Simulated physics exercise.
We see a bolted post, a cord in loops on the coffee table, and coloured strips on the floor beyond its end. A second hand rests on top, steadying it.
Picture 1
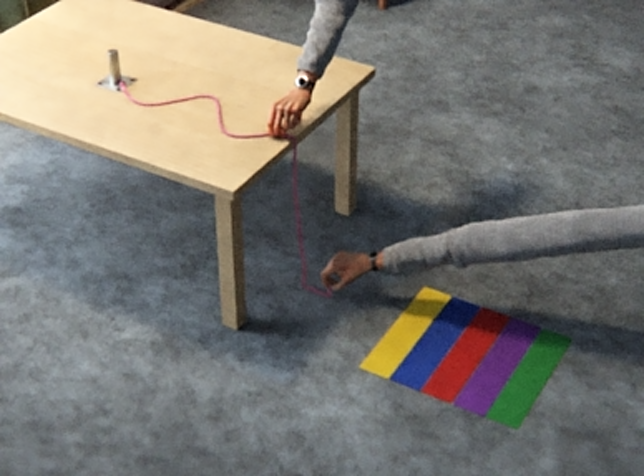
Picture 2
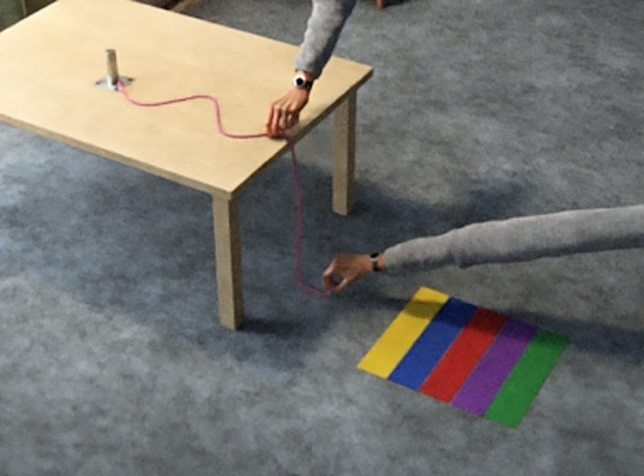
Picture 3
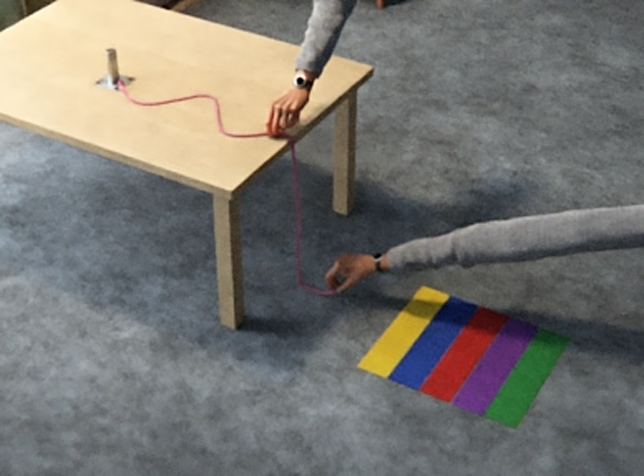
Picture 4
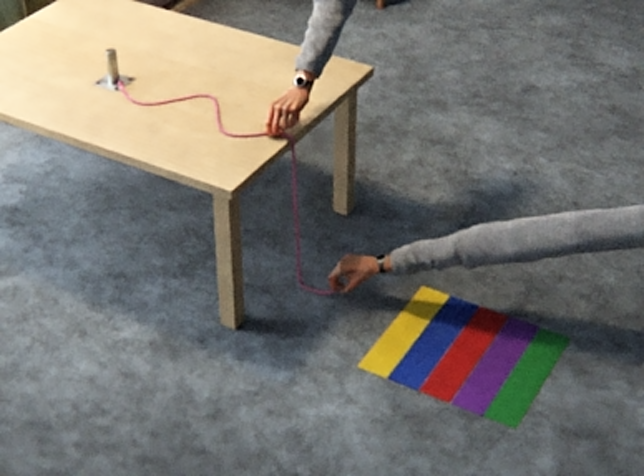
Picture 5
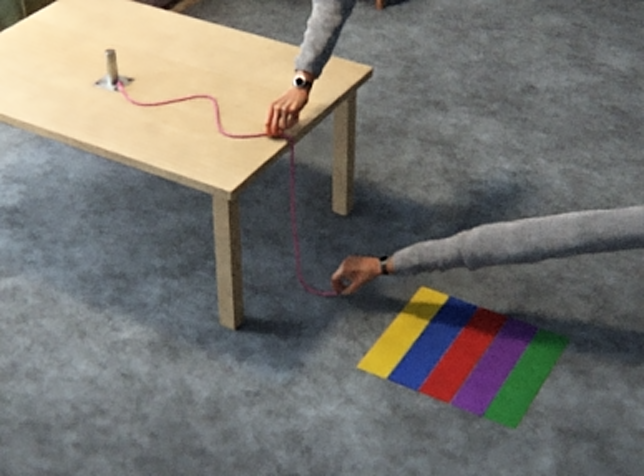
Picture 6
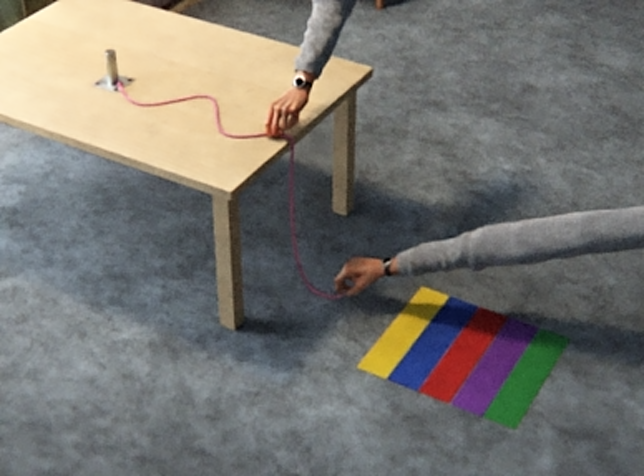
One hand pressed a pink cord against the table's edge while another, reaching in from the right, held its hanging end near the coloured strips on the floor and shifted very slightly right.
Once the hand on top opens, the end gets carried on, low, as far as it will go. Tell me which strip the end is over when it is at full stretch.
It is over the purple strip.
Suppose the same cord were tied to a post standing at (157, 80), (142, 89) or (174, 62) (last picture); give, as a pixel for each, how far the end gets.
First (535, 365), then (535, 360), and last (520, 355).
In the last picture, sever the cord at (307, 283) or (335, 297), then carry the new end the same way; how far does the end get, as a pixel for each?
Roughly (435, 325), then roughly (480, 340).
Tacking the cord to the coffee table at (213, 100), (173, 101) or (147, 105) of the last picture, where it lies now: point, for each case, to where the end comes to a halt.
Results: (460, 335); (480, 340); (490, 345).
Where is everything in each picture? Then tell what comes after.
In the first frame, end (331, 287); yellow (386, 357); blue (416, 369); red (447, 381); purple (479, 394); green (512, 406).
In the second frame, end (333, 288); cord through (130, 99) (199, 96) (220, 129) (290, 139) (299, 206) (298, 267).
In the third frame, end (336, 289).
In the fourth frame, end (339, 290); cord through (130, 99) (199, 96) (221, 129) (290, 138) (295, 204) (299, 266).
In the fifth frame, end (342, 291).
In the sixth frame, end (345, 293); cord through (129, 100) (199, 97) (220, 129) (289, 139) (292, 204) (300, 267).
Soon after, end near (448, 330); over blue.
Then, end near (480, 342); over red.
At full stretch, end near (499, 349); over purple. The purple one.
